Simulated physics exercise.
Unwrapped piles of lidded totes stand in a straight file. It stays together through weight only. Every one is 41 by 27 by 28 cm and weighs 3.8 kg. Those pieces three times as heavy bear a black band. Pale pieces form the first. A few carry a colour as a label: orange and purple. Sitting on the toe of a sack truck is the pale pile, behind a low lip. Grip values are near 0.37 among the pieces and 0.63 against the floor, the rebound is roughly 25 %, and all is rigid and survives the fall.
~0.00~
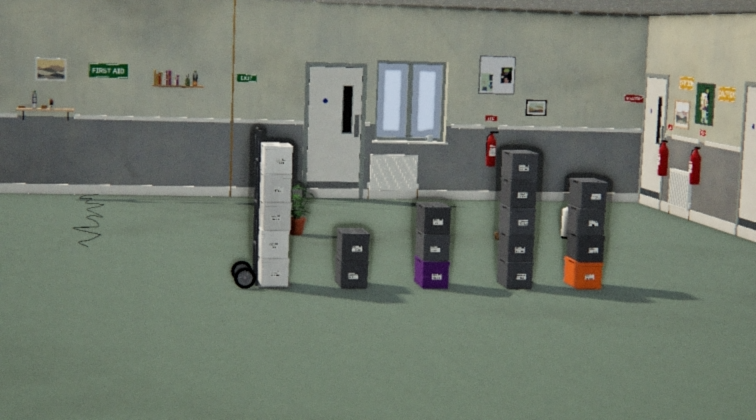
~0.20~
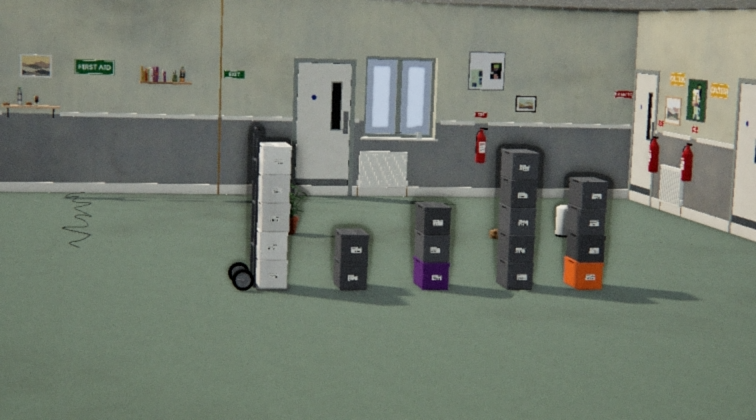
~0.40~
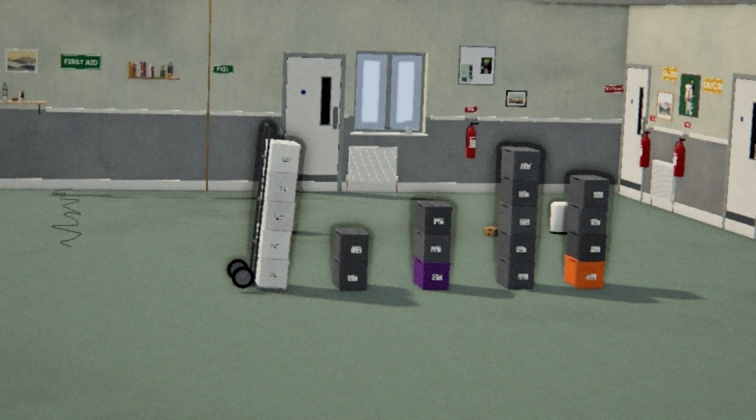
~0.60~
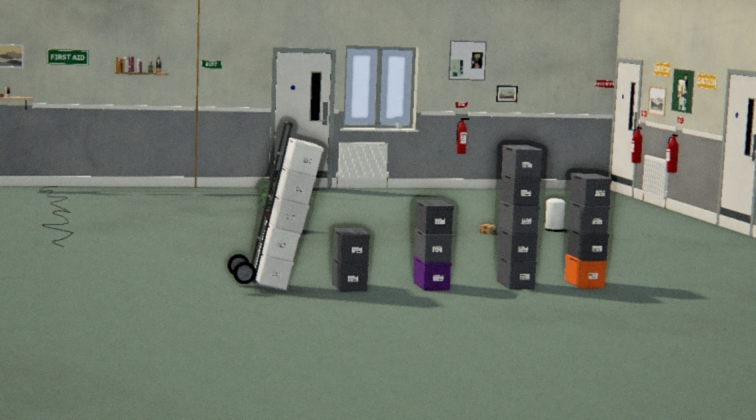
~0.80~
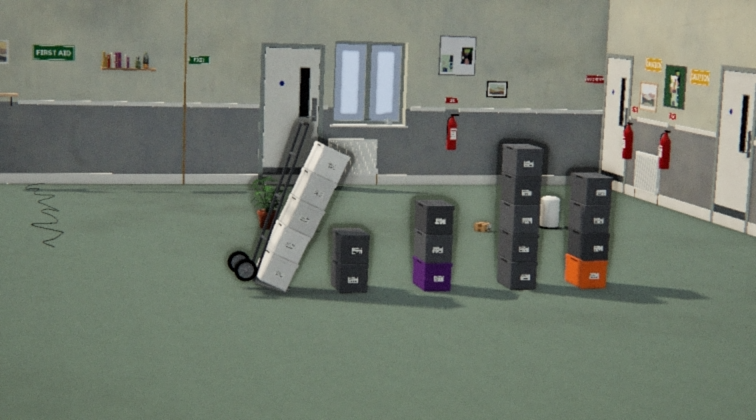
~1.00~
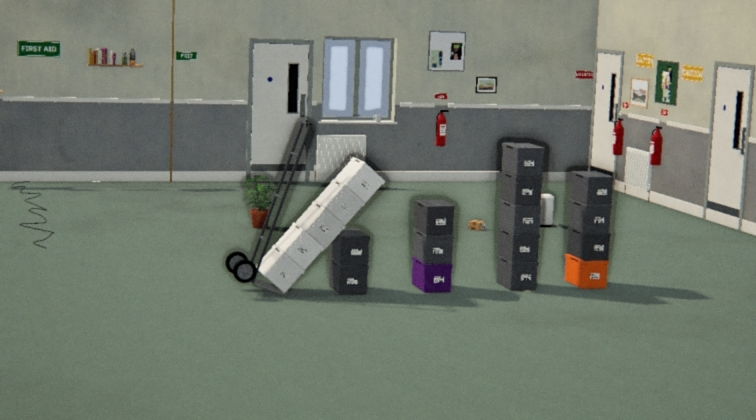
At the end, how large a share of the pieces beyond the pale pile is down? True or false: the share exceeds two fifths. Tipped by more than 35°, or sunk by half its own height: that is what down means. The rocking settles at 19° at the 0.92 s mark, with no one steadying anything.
False.
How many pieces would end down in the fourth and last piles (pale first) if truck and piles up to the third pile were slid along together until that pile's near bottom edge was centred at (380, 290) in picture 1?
Then fourth pile 0 and last pile 0.
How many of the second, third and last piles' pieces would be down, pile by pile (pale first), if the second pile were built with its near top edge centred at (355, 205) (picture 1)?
Counts down - second: 3; third: 2; last: 0.
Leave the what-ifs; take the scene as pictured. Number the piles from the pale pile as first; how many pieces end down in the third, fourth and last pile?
Pieces per pile: Third: 2; fourth: 0; last: 0.
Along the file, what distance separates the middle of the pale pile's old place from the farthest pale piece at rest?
About 150 cm.
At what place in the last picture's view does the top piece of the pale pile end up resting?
Resting point in the last picture: Around (398, 275).
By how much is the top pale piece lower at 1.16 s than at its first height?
50 cm.
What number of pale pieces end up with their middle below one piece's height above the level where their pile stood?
The tally of pale pieces is 3.
By 1.16 s, 5 of the pale pile down; none of the 14 other totes down, 1 disturbed.
By 1.38 s, 5 of the pale pile down; none of the 14 other totes down, 4 disturbed.
By 1.74 s, 5 of the pale pile down; 2 of the 14 other totes down.
When it is over (2.4 s), 5 of the pale pile down; 2 of the 14 other totes down; purple tote unmoved; orange tote unmoved. That is 14 per cent. In pixels of the last frame, middles, purple tote near (433, 274), orange tote near (586, 271).
